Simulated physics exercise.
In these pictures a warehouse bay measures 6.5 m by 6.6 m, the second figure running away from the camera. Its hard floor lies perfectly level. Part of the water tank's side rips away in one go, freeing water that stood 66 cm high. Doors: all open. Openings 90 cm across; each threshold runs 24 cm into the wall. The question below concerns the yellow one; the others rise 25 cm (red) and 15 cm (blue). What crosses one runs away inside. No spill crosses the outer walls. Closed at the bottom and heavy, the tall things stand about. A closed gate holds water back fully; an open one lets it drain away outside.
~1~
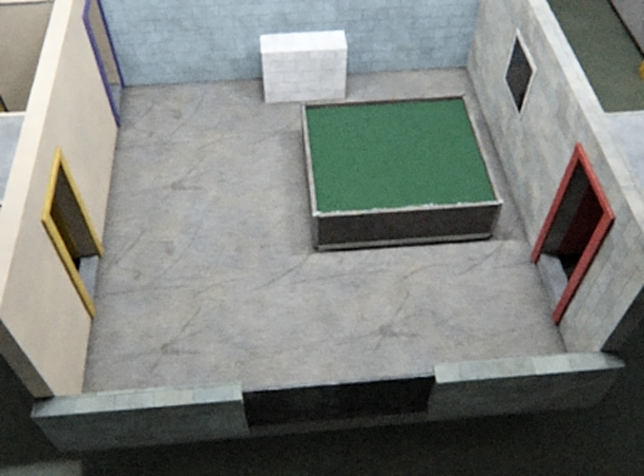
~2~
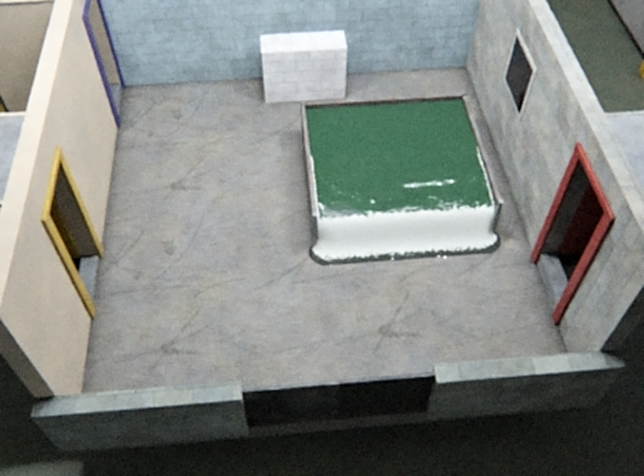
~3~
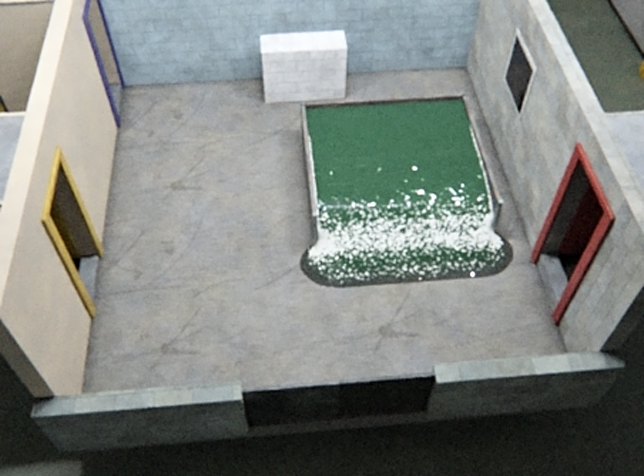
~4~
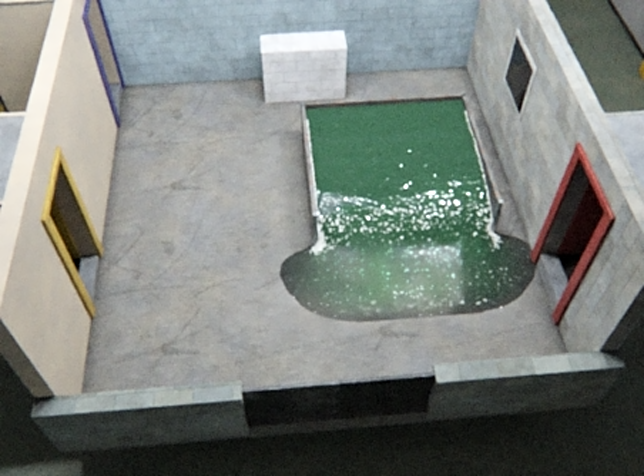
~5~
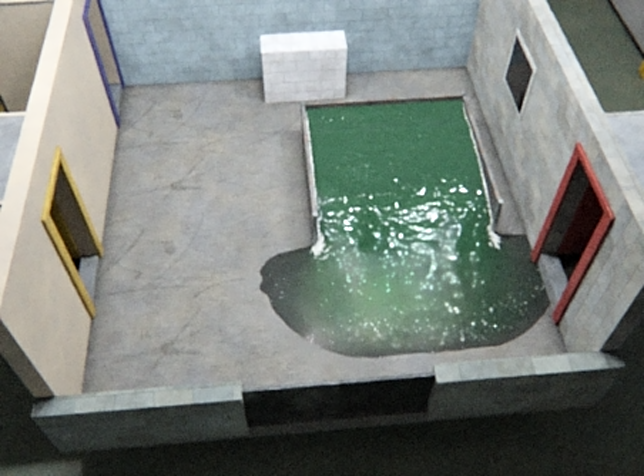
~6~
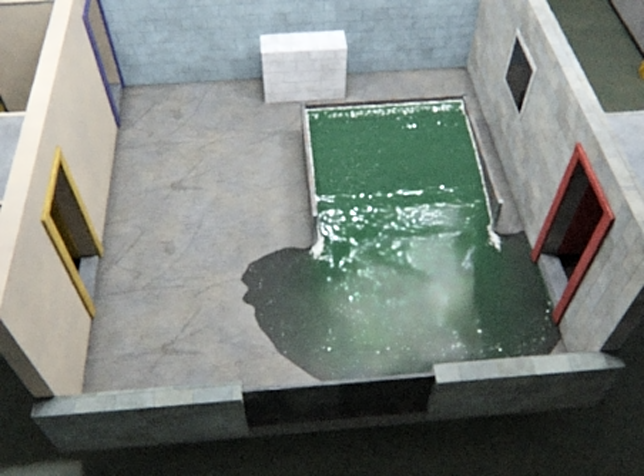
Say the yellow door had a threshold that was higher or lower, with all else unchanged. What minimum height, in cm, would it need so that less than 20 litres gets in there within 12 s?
About 15 cm.
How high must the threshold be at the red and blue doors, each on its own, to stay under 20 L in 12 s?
About 26 cm at red and 16 cm at blue.
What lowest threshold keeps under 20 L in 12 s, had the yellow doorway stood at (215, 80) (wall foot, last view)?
Roughly 14.0 cm.
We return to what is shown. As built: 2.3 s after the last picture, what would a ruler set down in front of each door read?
Before red it's 31 cm, before yellow 5 cm, before blue 0 cm.
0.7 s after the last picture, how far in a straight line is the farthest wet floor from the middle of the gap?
It gets close to 3.8 metres out.
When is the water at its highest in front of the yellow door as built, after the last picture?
It peaks at about 4.5 s.
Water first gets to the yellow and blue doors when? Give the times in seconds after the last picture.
Yellow: 2.2 s; blue: 3.8 s.
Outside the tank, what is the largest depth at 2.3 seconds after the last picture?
Max depth: Near 38 cm.
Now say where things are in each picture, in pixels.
Still water, 66 cm deep, in the water tank at (395, 154); the yellow door at (76, 241) is dry, in the first frame.
The front is at (322, 259), 0.3 m from the gap at (405, 228); 0.7 m2 of floor is wet, 66 cm left at the back, in the second frame.
Water pours out at (405, 230) and has run 0.7 m, to (328, 282); about 12 cm deep outside, 66 cm at the back, in the third frame.
Water pours out at (404, 232) and has run 1.3 m, to (350, 316); about 11 cm deep outside, 66 cm at the back, in the fourth frame.
The gap is at (404, 232), the front 1.9 m out at (377, 352); the back of the water tank holds 65 cm, in the fifth frame.
The gap is at (404, 232), the front 2.4 m out at a hidden place; the back of the water tank holds 58 cm; 2.5 m in a straight line remain to the yellow door at (76, 241), in the sixth frame.
Then, 0.7 s after the last picture water covers 30 % of the floor, deepest (45 cm) near (551, 383); it has not reached the yellow door.
Then, 2.3 s after the last picture water covers 40 % of the floor, deepest (38 cm) near (78, 424); 5 cm at the yellow door, 0 litres in over its 9 cm threshold.
Then, 11.3 s after the last picture water covers 100 % of the floor, deepest (18 cm) near (468, 70); 7 cm at the yellow door, 100 litres in over its 9 cm threshold.
At the yellow door as built, the water peaked near 18 cm, 4.3 s after the last picture.
With a threshold of 13.5 cm, 34 litres would have come in within the 12 s; with 18.5 cm, 3 litres. So under 20 litres takes about 15 cm.
